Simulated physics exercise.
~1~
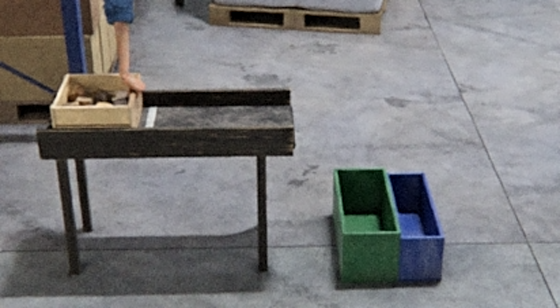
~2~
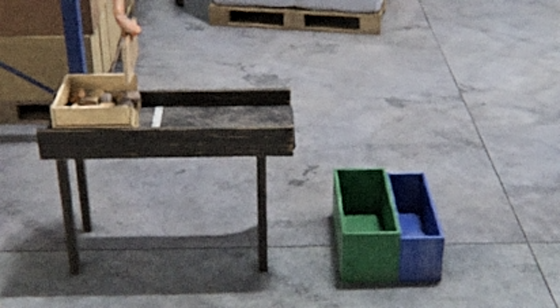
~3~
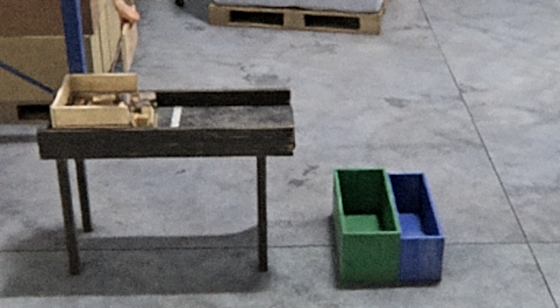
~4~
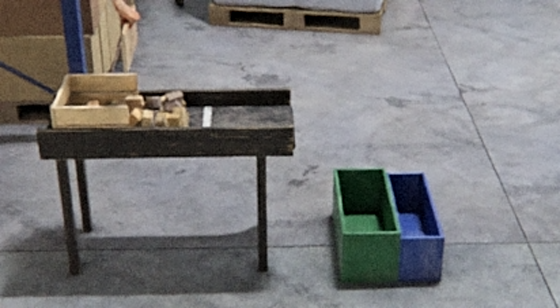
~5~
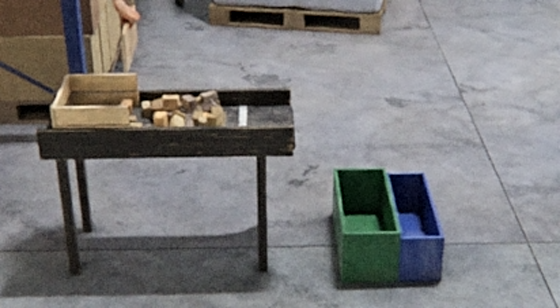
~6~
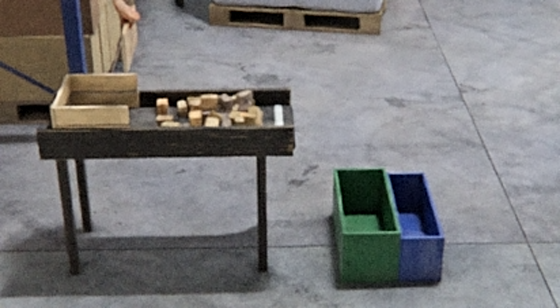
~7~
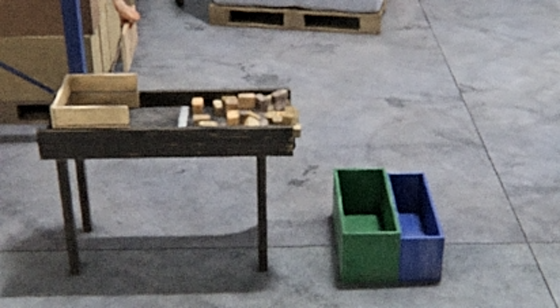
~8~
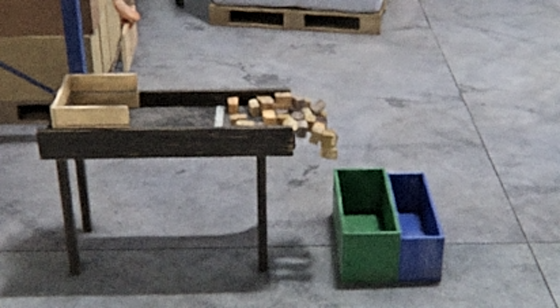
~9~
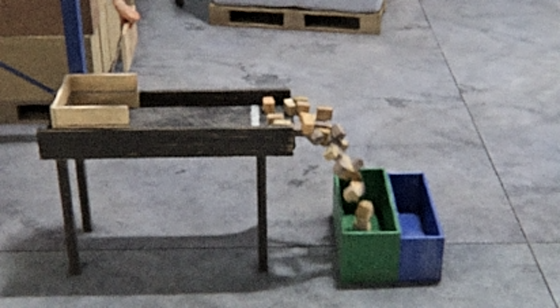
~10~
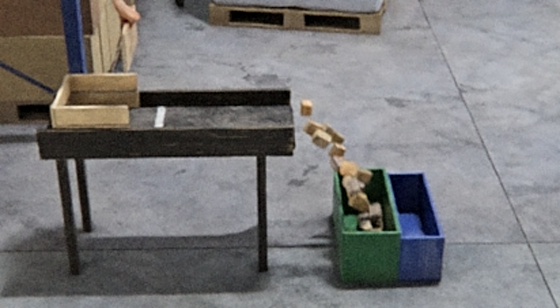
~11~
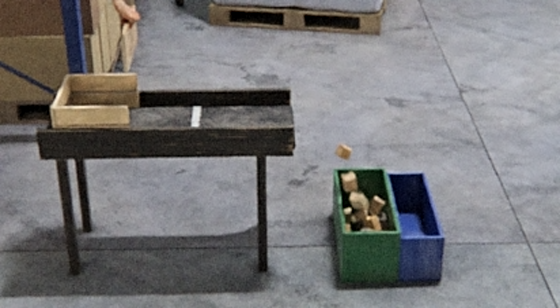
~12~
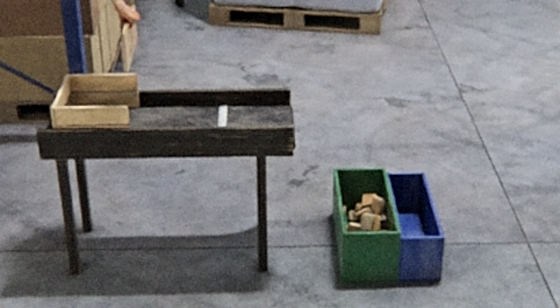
The clip opens on a dark raised belt with a wooden pen of loose timber offcuts at its left end, while a green tub and a blue tub stand side by side on the floor to the right. A hand behind the pen draws upward, and the offcuts begin sliding out to the right. They spread into a loose cluster as the belt carries them along, leaving the pen empty. Reaching the right end, the pieces spill over the edge and tumble down in a stream. The last ones drop in, and the offcuts rest heaped in the green tub, with the blue tub empty.
